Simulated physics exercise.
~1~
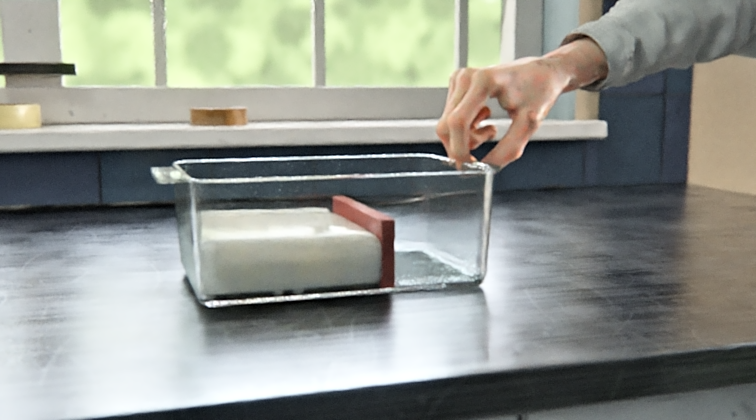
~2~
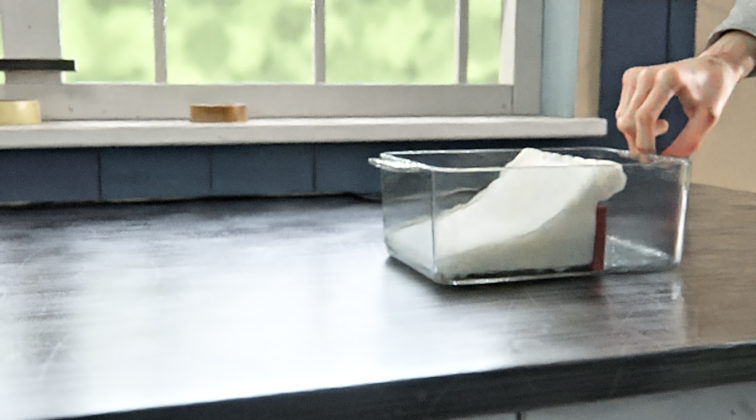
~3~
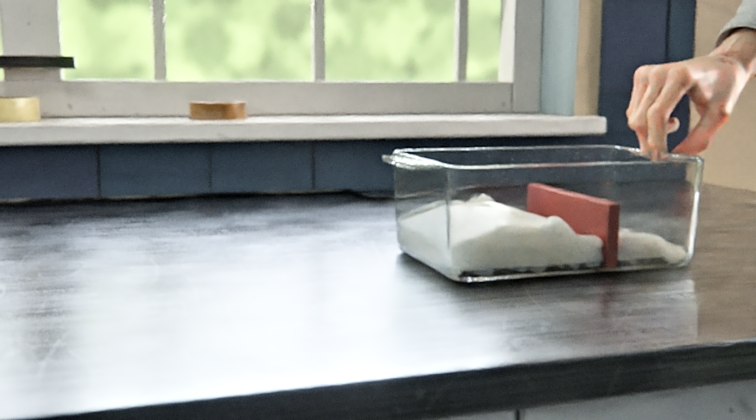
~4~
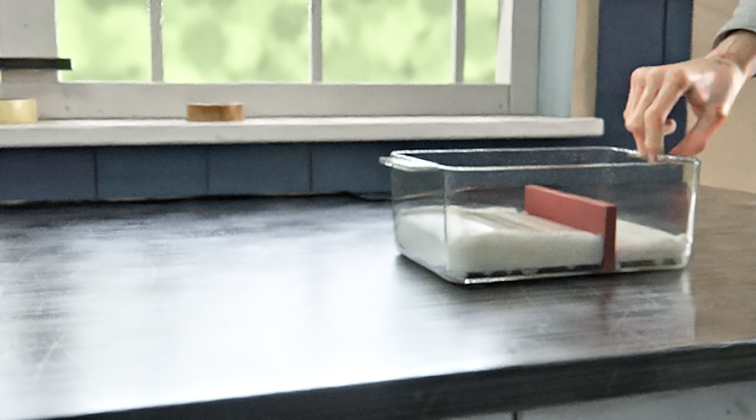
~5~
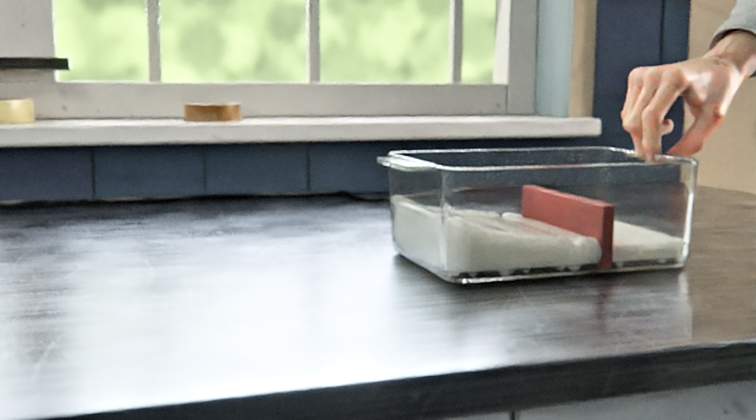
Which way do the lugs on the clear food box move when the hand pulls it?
The lugs move to the right, along with the rest of the food box.
